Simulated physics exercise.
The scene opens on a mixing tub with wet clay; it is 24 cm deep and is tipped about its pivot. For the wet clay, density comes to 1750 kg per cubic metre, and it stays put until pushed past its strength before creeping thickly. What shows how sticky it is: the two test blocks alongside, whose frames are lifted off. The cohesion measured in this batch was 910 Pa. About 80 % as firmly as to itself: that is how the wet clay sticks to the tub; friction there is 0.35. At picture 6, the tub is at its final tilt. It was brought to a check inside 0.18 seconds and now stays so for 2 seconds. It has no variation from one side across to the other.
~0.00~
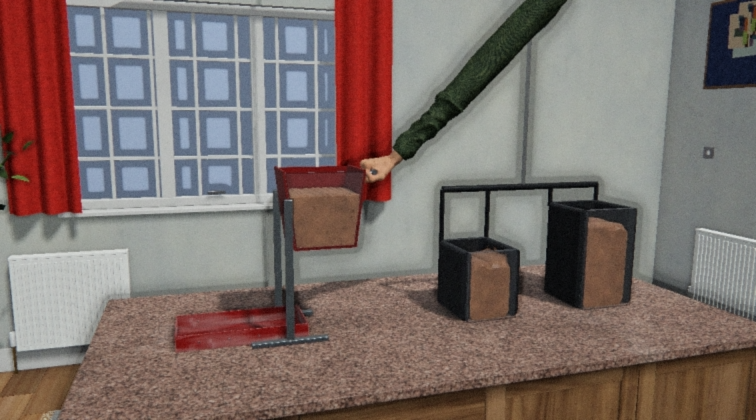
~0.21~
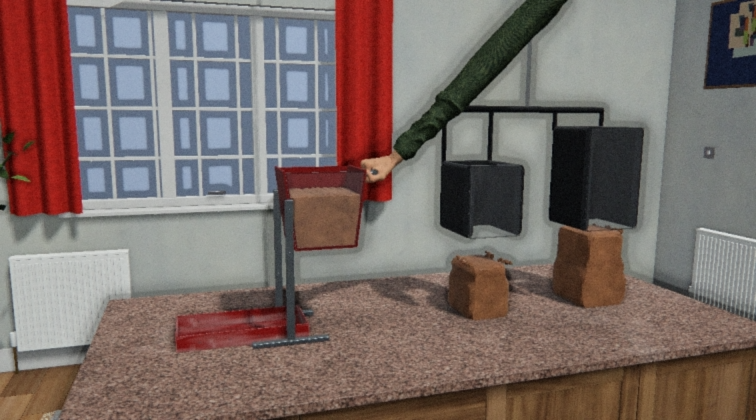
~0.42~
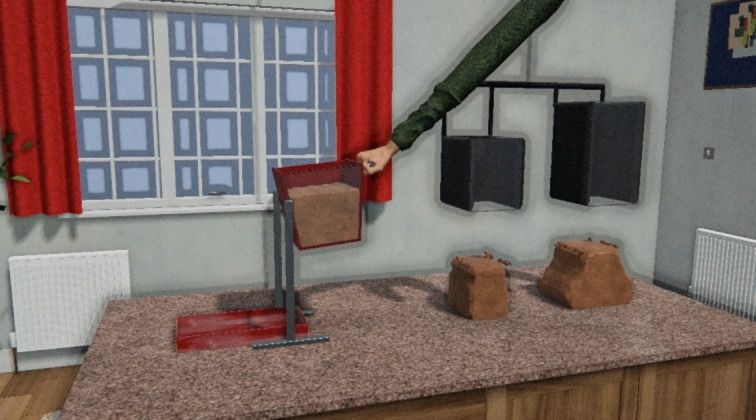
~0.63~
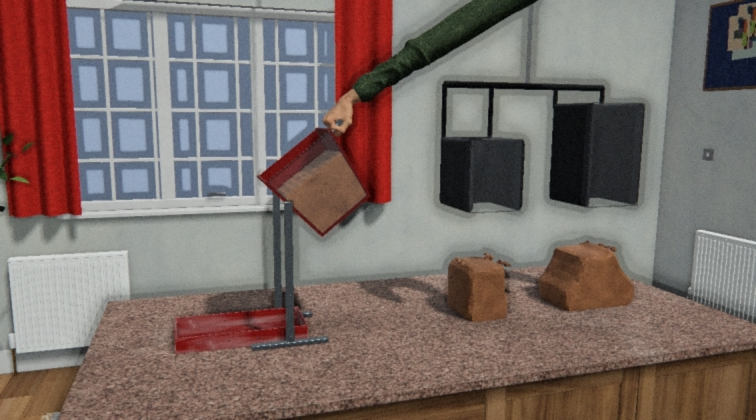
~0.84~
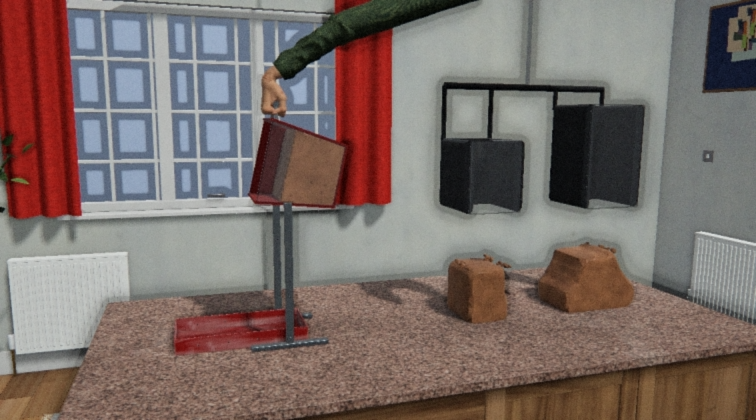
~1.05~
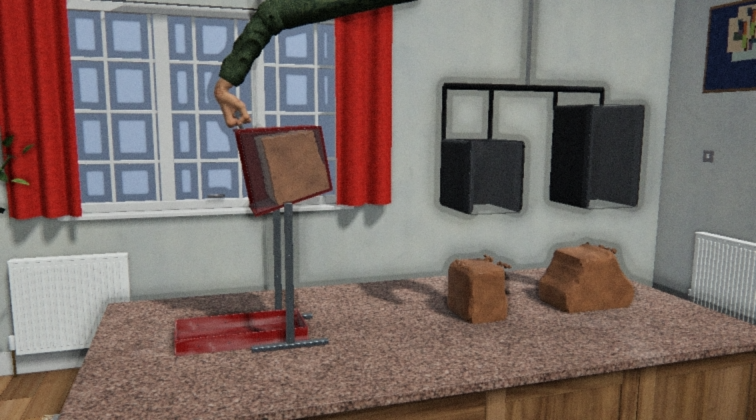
An arm in a green sleeve reaches over a speckled brown counter in a grey-walled room with red curtains, seen from a fixed, slightly raised view. Its hand holds a see-through red tub of brown clay on a grey stand, left of two clay blocks inside black boxes. The boxes rise, the taller right block slumps and widens, and the hand swings the tub leftward onto its side, clay turning with it.
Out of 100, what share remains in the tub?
44 out of 100.
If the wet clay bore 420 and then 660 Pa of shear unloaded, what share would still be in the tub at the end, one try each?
40 in a hundred, followed by 40 in a hundred.
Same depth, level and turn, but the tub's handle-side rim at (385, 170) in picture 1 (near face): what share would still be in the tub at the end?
40 %.
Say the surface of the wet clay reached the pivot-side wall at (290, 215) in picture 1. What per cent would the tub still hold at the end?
Then roughly 60 %.
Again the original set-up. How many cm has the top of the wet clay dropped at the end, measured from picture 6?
10 cm.
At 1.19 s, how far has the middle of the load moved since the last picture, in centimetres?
About 4 cm.
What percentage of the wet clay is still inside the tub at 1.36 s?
Near 85 %.
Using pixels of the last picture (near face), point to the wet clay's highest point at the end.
It ends up highest close to (292, 165).
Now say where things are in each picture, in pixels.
In the first picture, handle-side rim at (363, 171), tilt 0 degrees; highest point of the wet clay at (328, 195); test blocks 20 cm, 31 cm high (left to right).
In the second picture, handle-side rim at (364, 171), tilt 0 degrees; highest point of the wet clay at (328, 195); test blocks 20 cm, 28 cm high (left to right).
In the third picture, handle-side rim at (360, 164), tilt 5 degrees; highest point of the wet clay at (354, 189); test blocks 20 cm, 22 cm high (left to right).
In the fourth picture, handle-side rim at (328, 131), tilt 38 degrees; highest point of the wet clay at (338, 155); test blocks 20 cm, 21 cm high (left to right).
In the fifth picture, handle-side rim at (272, 121), tilt 78 degrees; highest point of the wet clay at (300, 132); test blocks 20 cm, 21 cm high (left to right).
In the sixth picture, handle-side rim at (239, 133), tilt 100 degrees; highest point of the wet clay at (309, 132); test blocks 20 cm, 21 cm high (left to right).
By 1.19 s, the tub is at 100 degrees and holds 100 %.
By 1.36 s, the tub is at 100 degrees and holds 85 %.
By 1.53 s, the tub is at 100 degrees and holds 57 %.
By 1.70 s, the tub is at 100 degrees and holds 44 %.
By 3.05 s, at the end, the tub is at 100 degrees and holds 44 %.
